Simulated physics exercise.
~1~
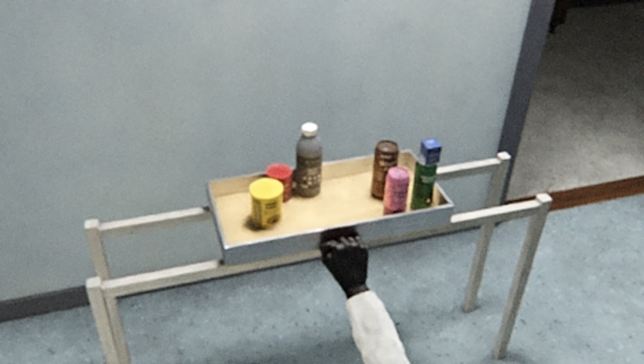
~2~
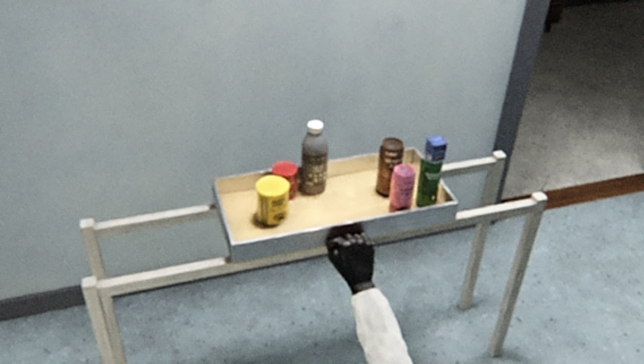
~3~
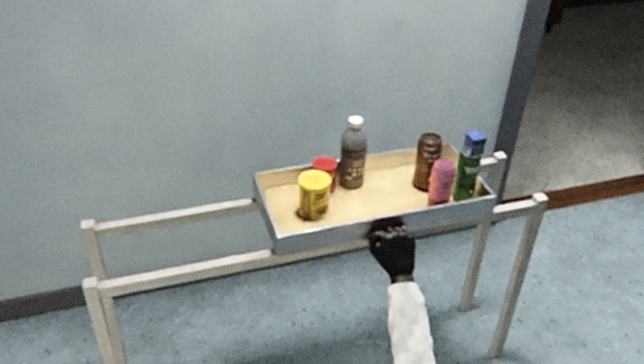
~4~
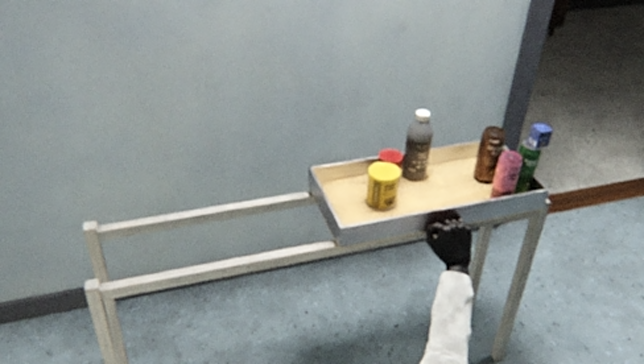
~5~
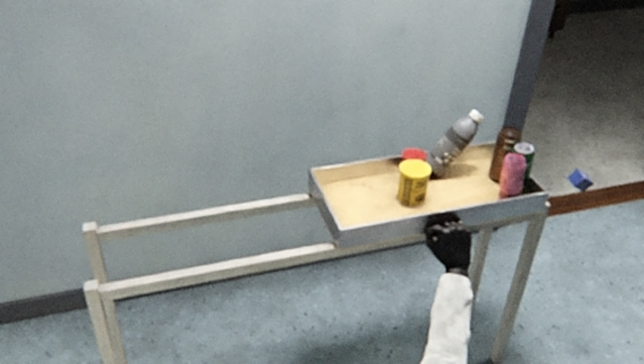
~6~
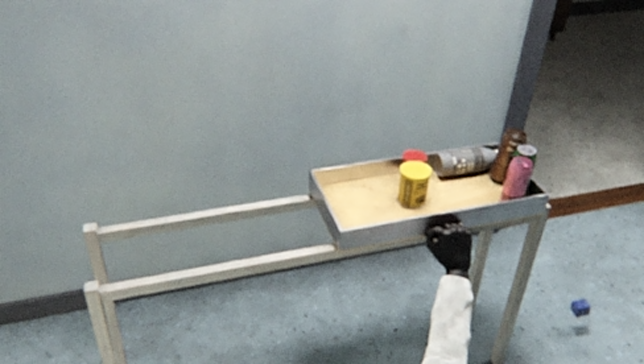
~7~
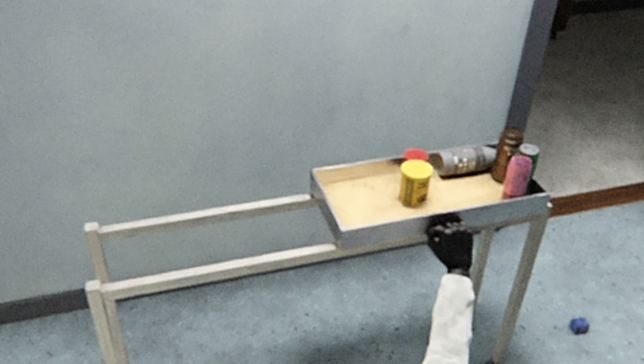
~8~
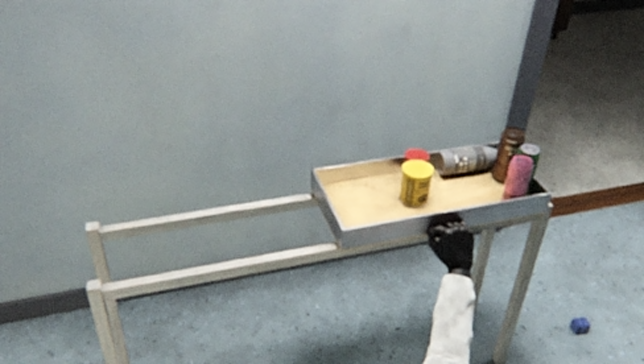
A shallow tray on pale runners, seen from slightly above against a grey wall, is pushed to the right by a black-gloved hand in a white sleeve. It holds a yellow tin and a red tin at the left, a grey bottle near the middle, and brown, pink and green cans at the right, with a blue carton by the green one. The tray speeds up and stops at the right end. The blue carton tumbles over the edge as the grey bottle tips rightward. The carton lies on the floor, the bottle on its side, the rest upright.
